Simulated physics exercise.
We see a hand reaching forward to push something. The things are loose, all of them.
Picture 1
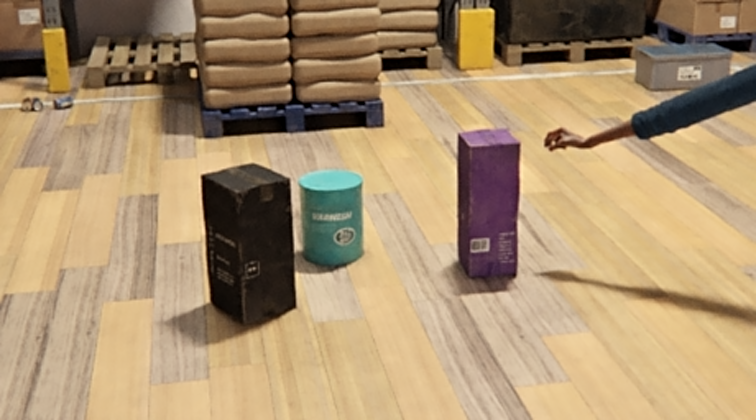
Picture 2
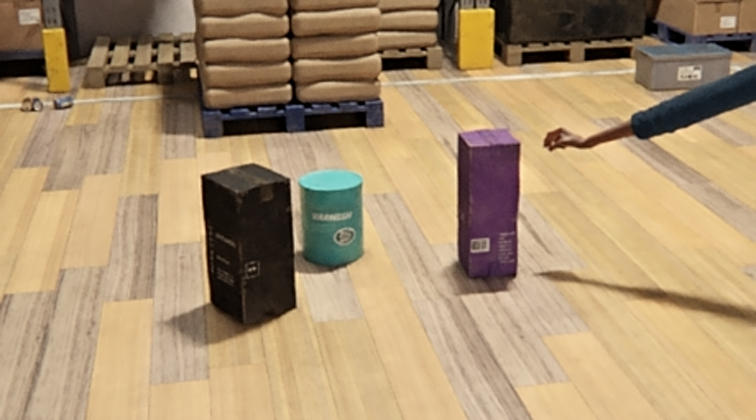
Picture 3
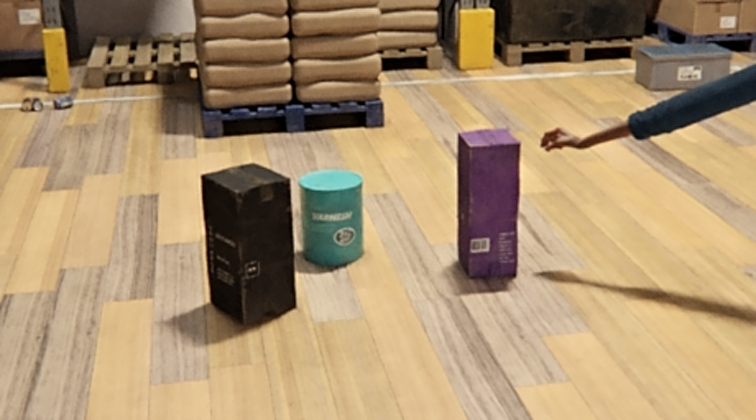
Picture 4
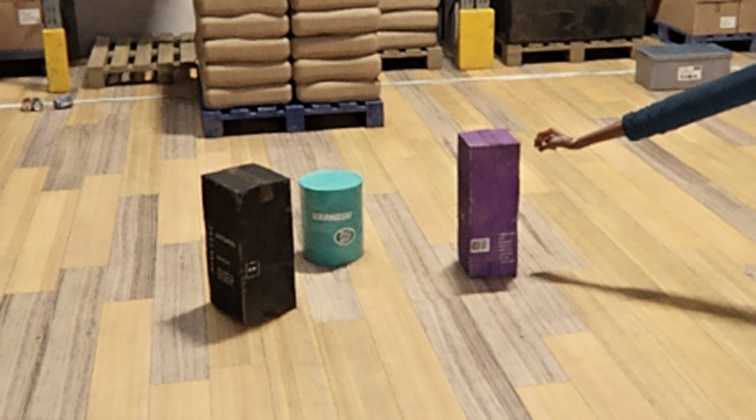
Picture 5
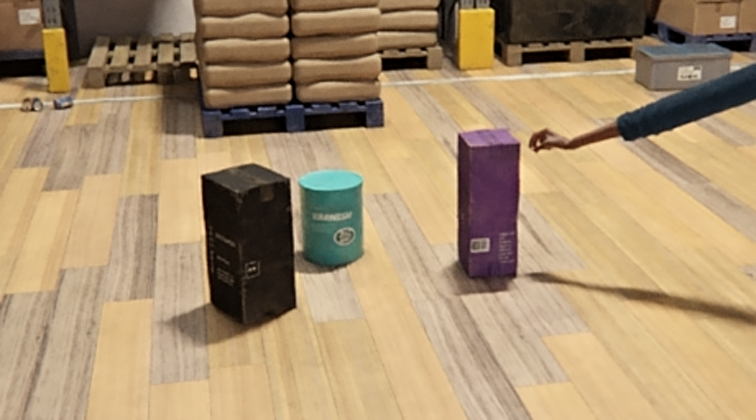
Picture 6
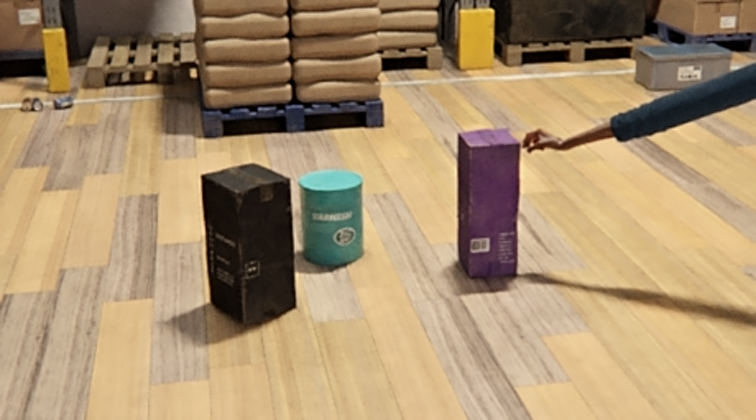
A hand reaching slowly leftward to the top of an upright purple box, while a black box and teal drum stand still.
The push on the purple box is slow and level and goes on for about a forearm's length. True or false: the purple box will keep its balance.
False.
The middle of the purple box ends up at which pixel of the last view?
Looks like it settles somewhere around (375, 252).
Then, 0.50 s later than the last frame, purple box tilted by 16° near (469, 200).
Then, 1.00 s later than the last frame, purple box tilted by 50° near (427, 212).
Then, 1.20 s later than the last frame, purple box on its side near (390, 250).
When it is over, lying over on the floor, purple box. End places, in pixels of the last picture, purple box near (375, 252).
